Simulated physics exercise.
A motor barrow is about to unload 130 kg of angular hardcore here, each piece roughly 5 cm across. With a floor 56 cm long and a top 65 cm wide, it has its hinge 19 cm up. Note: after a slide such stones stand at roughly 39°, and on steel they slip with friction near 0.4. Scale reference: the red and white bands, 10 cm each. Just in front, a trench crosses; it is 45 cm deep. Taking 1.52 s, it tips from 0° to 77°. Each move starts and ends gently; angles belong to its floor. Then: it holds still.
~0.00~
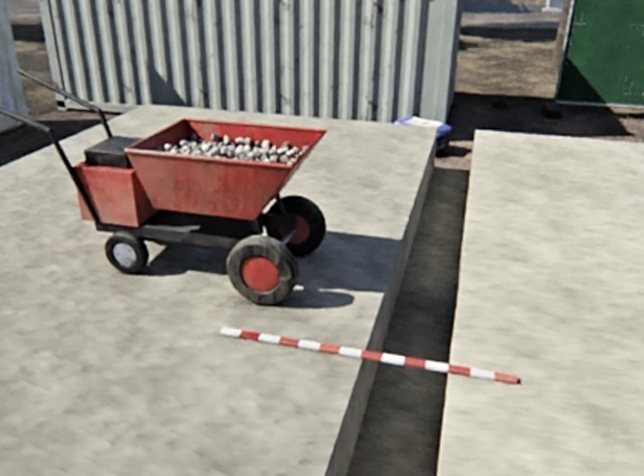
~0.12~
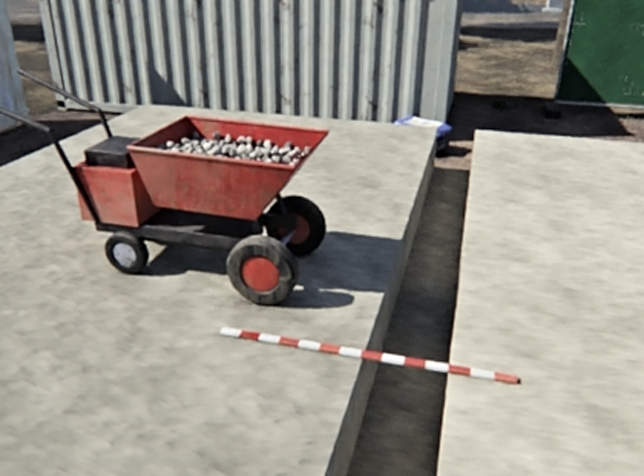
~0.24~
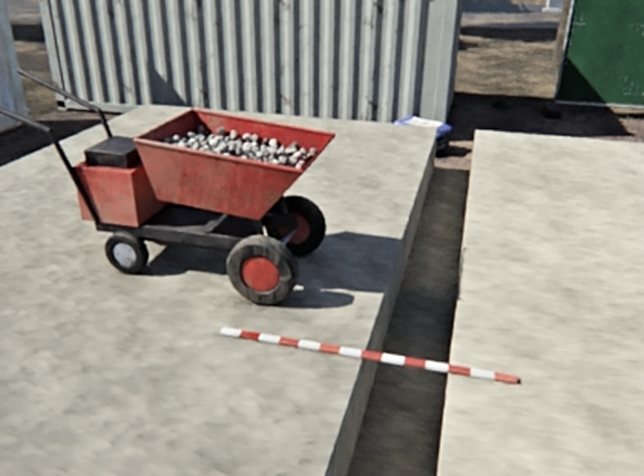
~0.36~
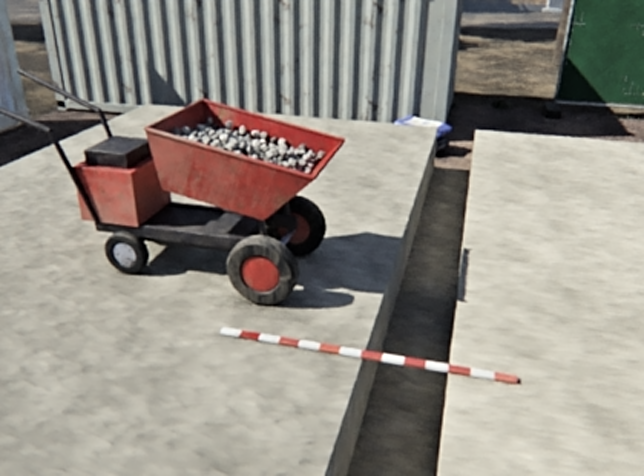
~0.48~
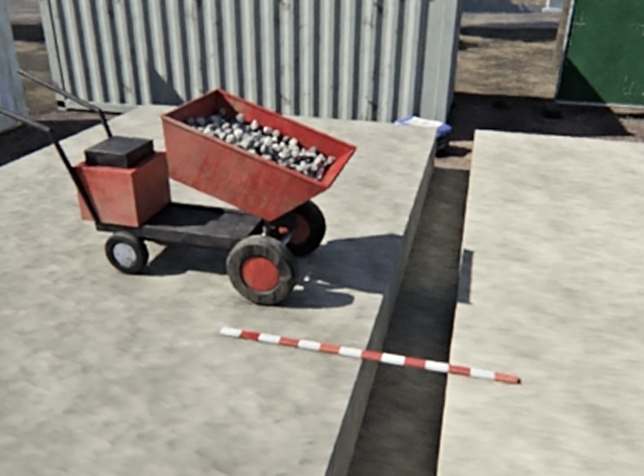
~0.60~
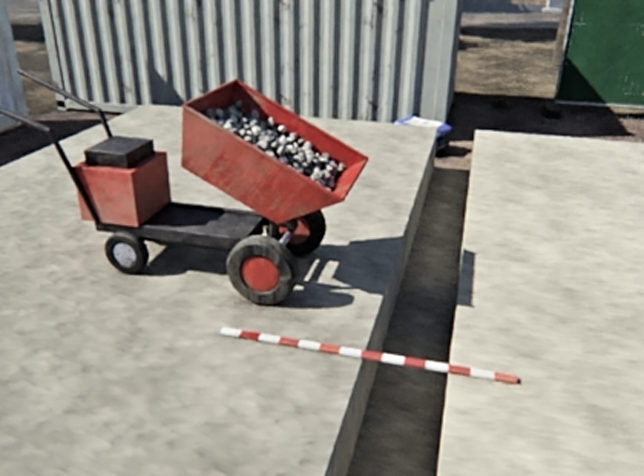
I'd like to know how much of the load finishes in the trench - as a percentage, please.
Somewhere near 100 per cent of it finishes in the trench.
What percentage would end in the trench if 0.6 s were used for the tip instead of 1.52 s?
Estimate: About 85 %.
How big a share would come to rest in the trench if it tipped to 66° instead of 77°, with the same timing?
The trench would hold about 45% of it.
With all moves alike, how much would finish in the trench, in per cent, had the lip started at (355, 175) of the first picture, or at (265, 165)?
First place roughly 40%, second roughly 85%.
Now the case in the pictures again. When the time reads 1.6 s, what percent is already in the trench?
About 30 per cent by then.
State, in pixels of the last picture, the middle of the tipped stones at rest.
Look at roughly (418, 349).
After 1.1 s the floor is at 65°; 100 % in the skip; the foremost stones are at (386, 242).
After 1.6 s the floor is at 77°; 69 % in the skip, 31 % in the trench; the foremost stones are at (453, 333).
After 2.0 s the floor is at 77°; 39 % in the skip, 61 % in the trench; the foremost stones are at (473, 308).
After 3.9 s the floor is at 77°; 0 % in the skip, 100 % in the trench; the foremost stones are at (474, 307).
